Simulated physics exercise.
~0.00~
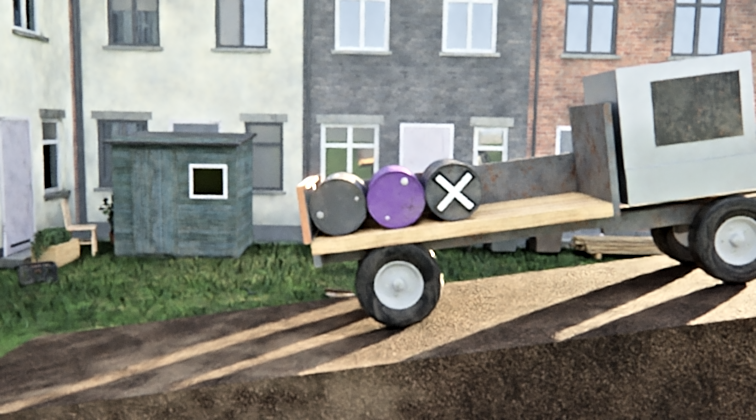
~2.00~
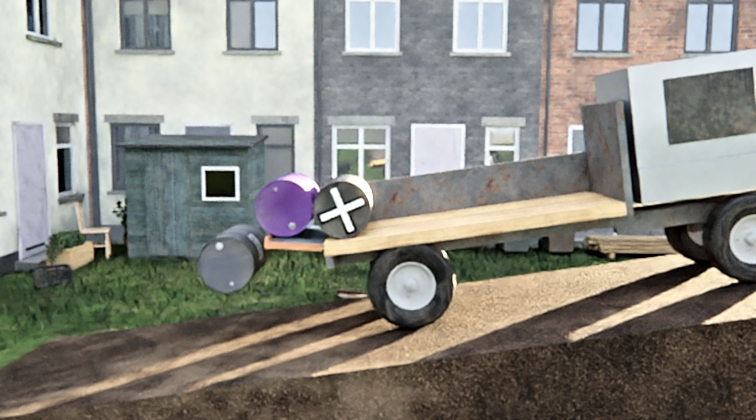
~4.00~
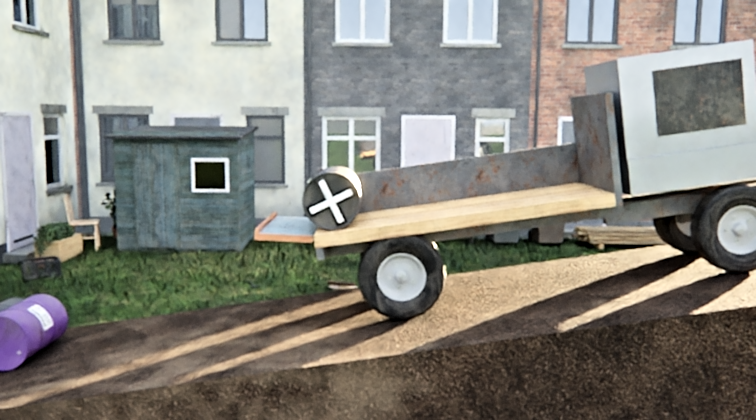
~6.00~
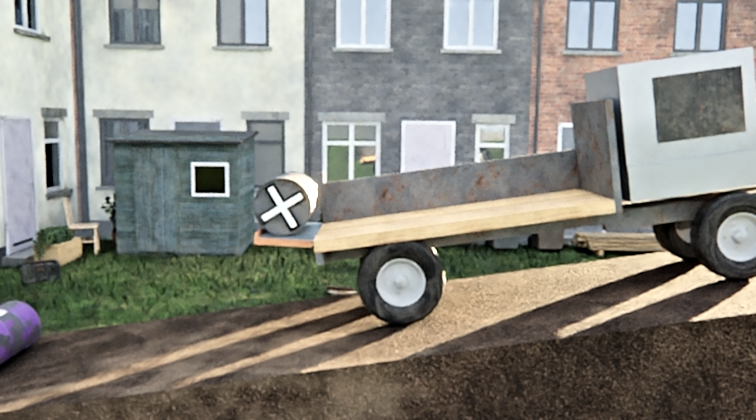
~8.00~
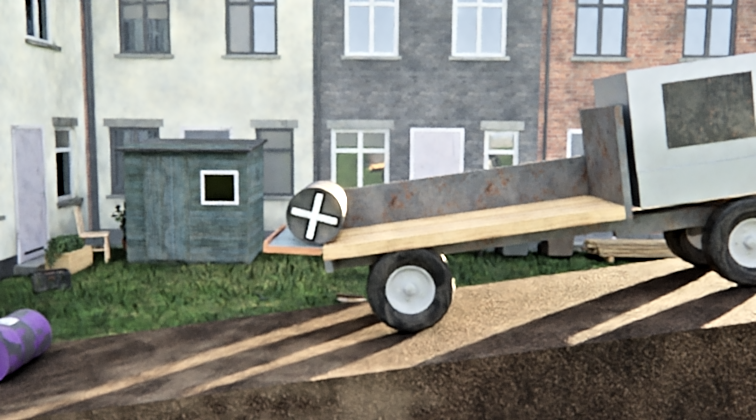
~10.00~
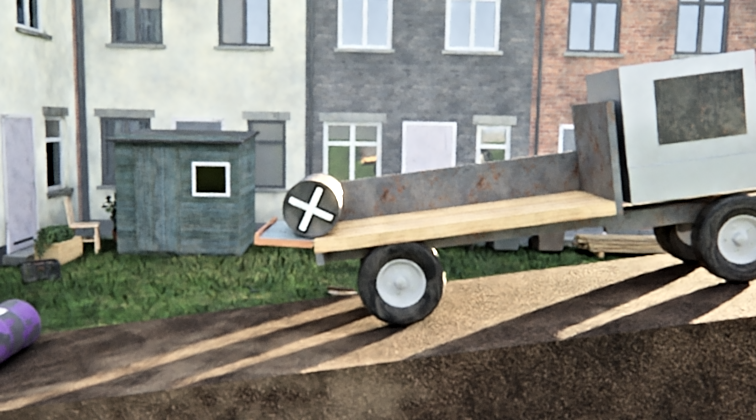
Drums rolling left off a sloping truck bed, two dropping over the lowered tailgate, the white-crossed one staying near its edge.
